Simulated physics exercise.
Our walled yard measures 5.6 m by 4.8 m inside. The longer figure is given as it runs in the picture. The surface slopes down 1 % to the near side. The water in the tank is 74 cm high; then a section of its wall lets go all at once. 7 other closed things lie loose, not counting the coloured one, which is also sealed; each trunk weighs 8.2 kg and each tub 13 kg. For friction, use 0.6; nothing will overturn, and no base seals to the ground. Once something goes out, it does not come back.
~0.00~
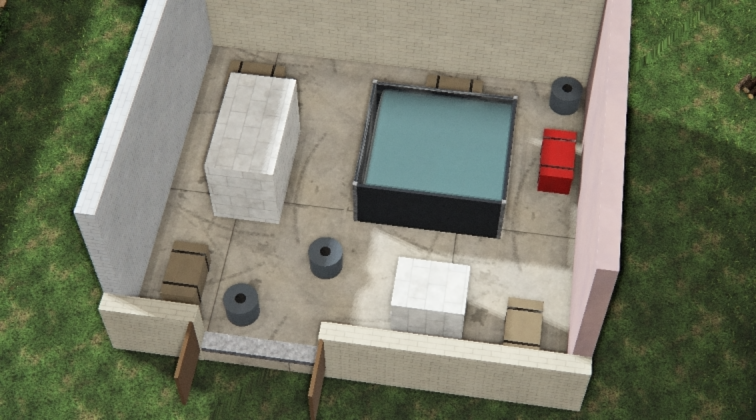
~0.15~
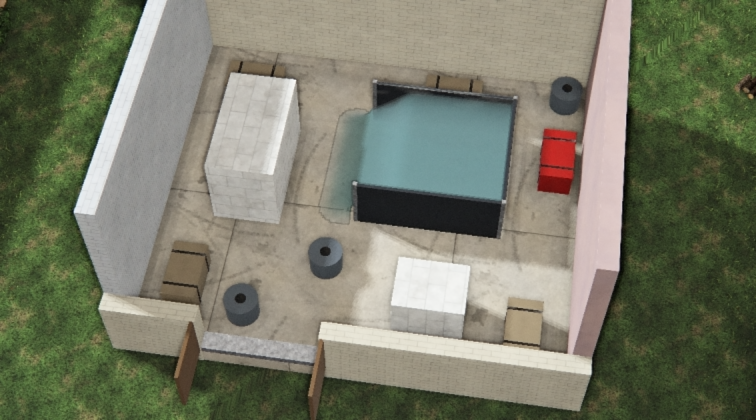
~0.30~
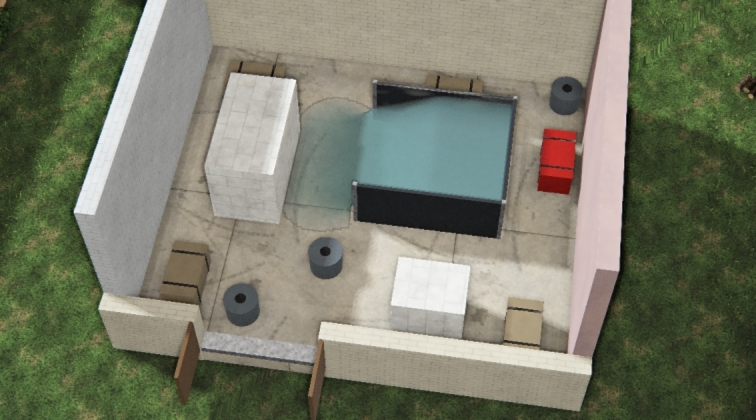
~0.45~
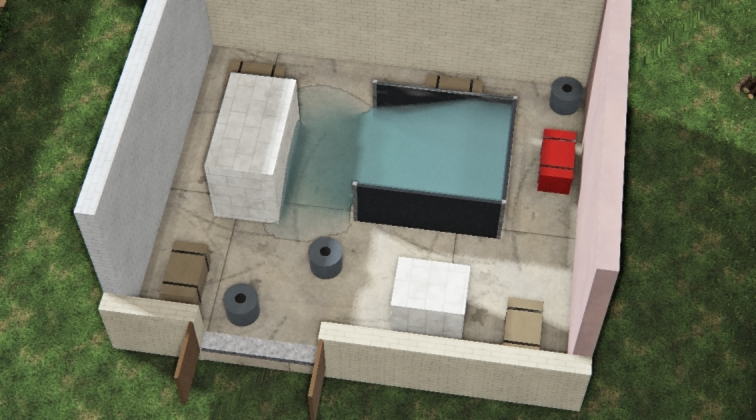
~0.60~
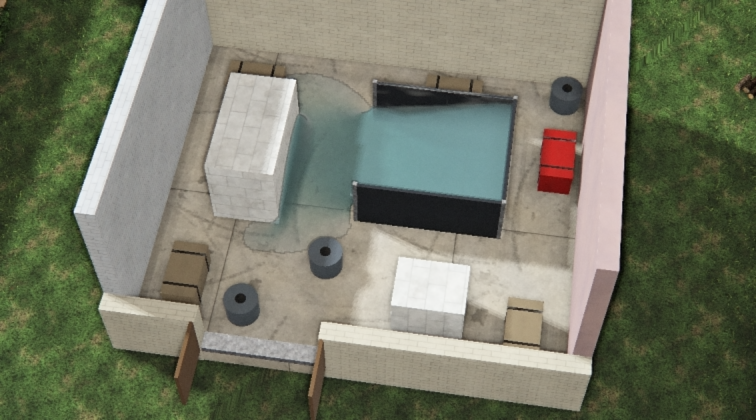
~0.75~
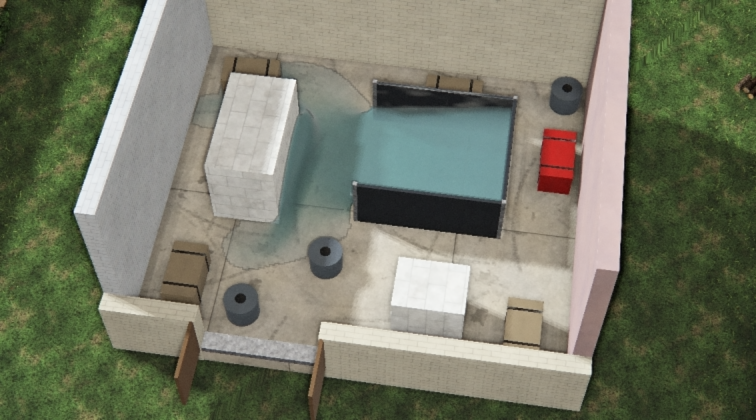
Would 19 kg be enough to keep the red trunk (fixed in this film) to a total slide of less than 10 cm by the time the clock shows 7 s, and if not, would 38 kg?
No, only 38 kg does it.
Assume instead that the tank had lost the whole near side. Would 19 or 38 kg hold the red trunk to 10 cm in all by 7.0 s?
Then I'd expect neither mass to do.
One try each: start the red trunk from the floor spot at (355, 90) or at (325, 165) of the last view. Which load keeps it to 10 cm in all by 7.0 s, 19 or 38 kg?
No option, then no option.
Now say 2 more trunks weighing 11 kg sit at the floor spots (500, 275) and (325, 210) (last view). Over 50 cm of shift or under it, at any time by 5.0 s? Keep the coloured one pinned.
One after the other: Does not reach it, then goes beyond it.
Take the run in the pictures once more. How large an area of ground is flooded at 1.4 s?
Roughly 12 m2.
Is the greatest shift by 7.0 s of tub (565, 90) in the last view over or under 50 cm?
Below the mark.
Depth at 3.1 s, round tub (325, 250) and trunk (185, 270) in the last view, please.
3 and 11 cm.
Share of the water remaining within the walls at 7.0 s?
I'd say some 68 percent hasn't gone yet.
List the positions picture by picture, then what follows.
The red trunk at (558, 153) rests on the ground; water covers 3.2 m2; 0 of 8 have shifted, in the first frame.
The red trunk at (558, 153) rests on the ground; 4.1 m2 under water; 0 of 8 have shifted, in the second frame.
The red trunk at (558, 153) rests on the ground; water covers 5.4 m2; 0 of 8 have shifted, in the third frame.
The red trunk at (558, 153), on the bottom; 6.1 m2 under water; 0 of 8 have shifted, in the fourth frame.
The red trunk at (558, 153) rests on the ground; water covers 7.0 m2; 0 of 8 have shifted, in the fifth frame.
The red trunk at (558, 153), on the bottom; 8.0 m2 under water; 1 of 8 have shifted, in the sixth frame.
After 1.4 s the red trunk would be 0 cm from its start with 19 kg and 0 cm from its start with 38 kg; 0 cm of water round it then.
After 3.1 s the red trunk would be 0 cm from its start with 19 kg and 0 cm from its start with 38 kg; 0 cm of water round it then.
After 4.9 s the red trunk would be 0 cm from its start with 19 kg and 0 cm from its start with 38 kg; 3 cm of water round it then.
After 7.0 s the red trunk would be 38 cm from its start with 19 kg and 0 cm from its start with 38 kg; 7 cm of water round it then.
